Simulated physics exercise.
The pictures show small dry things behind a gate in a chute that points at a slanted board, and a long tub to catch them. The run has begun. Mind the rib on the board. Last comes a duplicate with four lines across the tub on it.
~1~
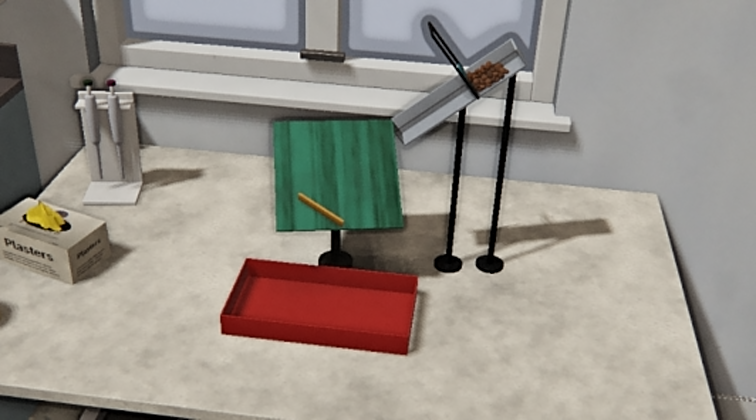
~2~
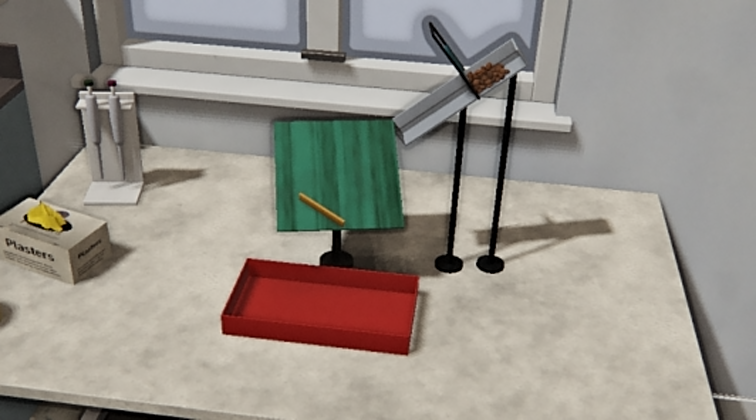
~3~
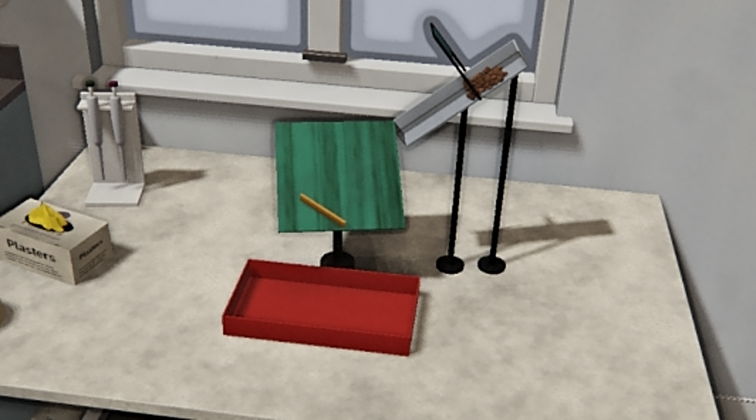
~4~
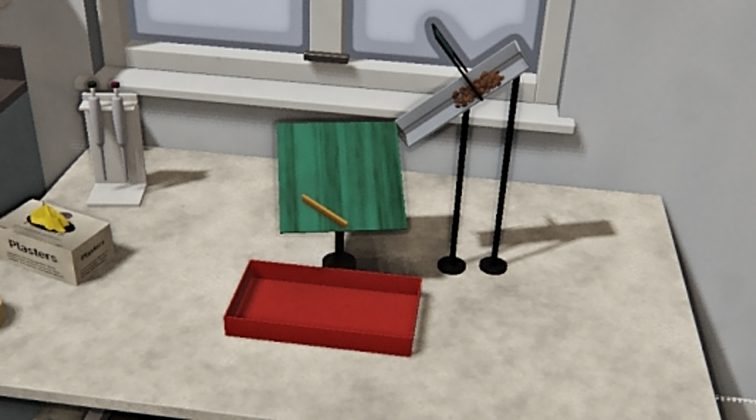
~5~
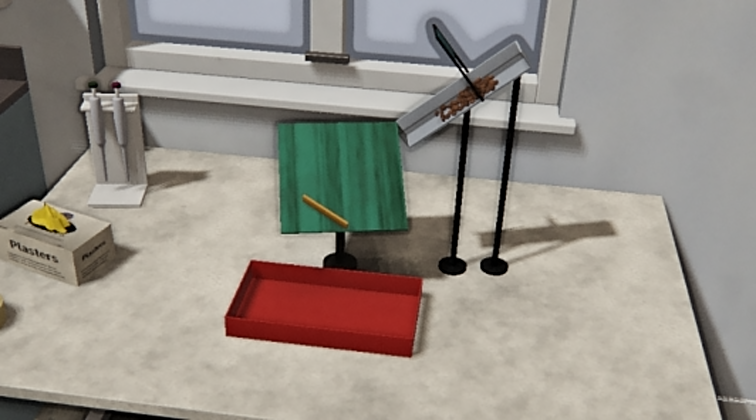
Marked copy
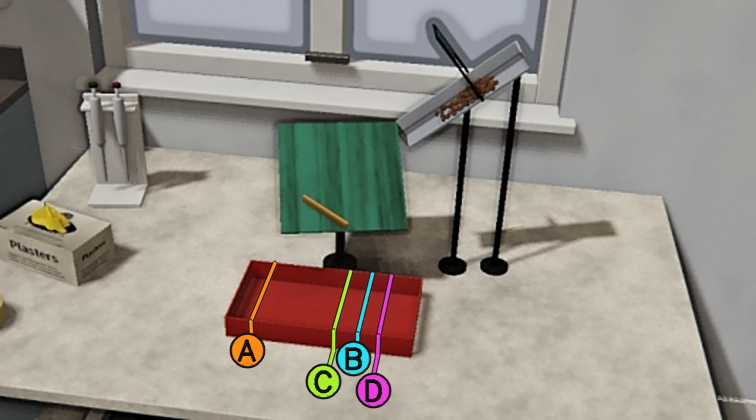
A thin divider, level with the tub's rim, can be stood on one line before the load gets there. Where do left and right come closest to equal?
Line B.
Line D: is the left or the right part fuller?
More lands on the left.
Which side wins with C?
More lands on the right.
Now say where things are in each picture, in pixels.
The first picture shows load behind the gate at (485, 78), bits of dog kibble; lip of the chute at (404, 140), sloping fairly steeply.
The second picture shows middle of the board at (338, 173), tilted fairly steeply; middle of its low edge at (341, 229); of its high edge at (334, 121).
The third picture shows front corners of the tub at (223, 316) and (410, 337), empty; front of the load at (469, 96).
The fourth picture shows middle of the load at (478, 88); its front at (458, 106), about a quarter of the way to the lip; rib from (303, 195) to (347, 223).
The fifth picture shows middle of the load at (469, 95); its front at (437, 114), about half of the way to the lip.
On the marked copy, line A crosses the front rim at (251, 320); line B crosses the front rim at (357, 332); line C crosses the front rim at (333, 330); line D crosses the front rim at (378, 335).
With A, of what is caught, none on the left of the divider, all on the right.
With B, of what is caught, about half on the left of the divider, about half on the right.
With C, of what is caught, a small part on the left of the divider, nearly all on the right.
With D, of what is caught, nearly all on the left of the divider, a small part on the right.
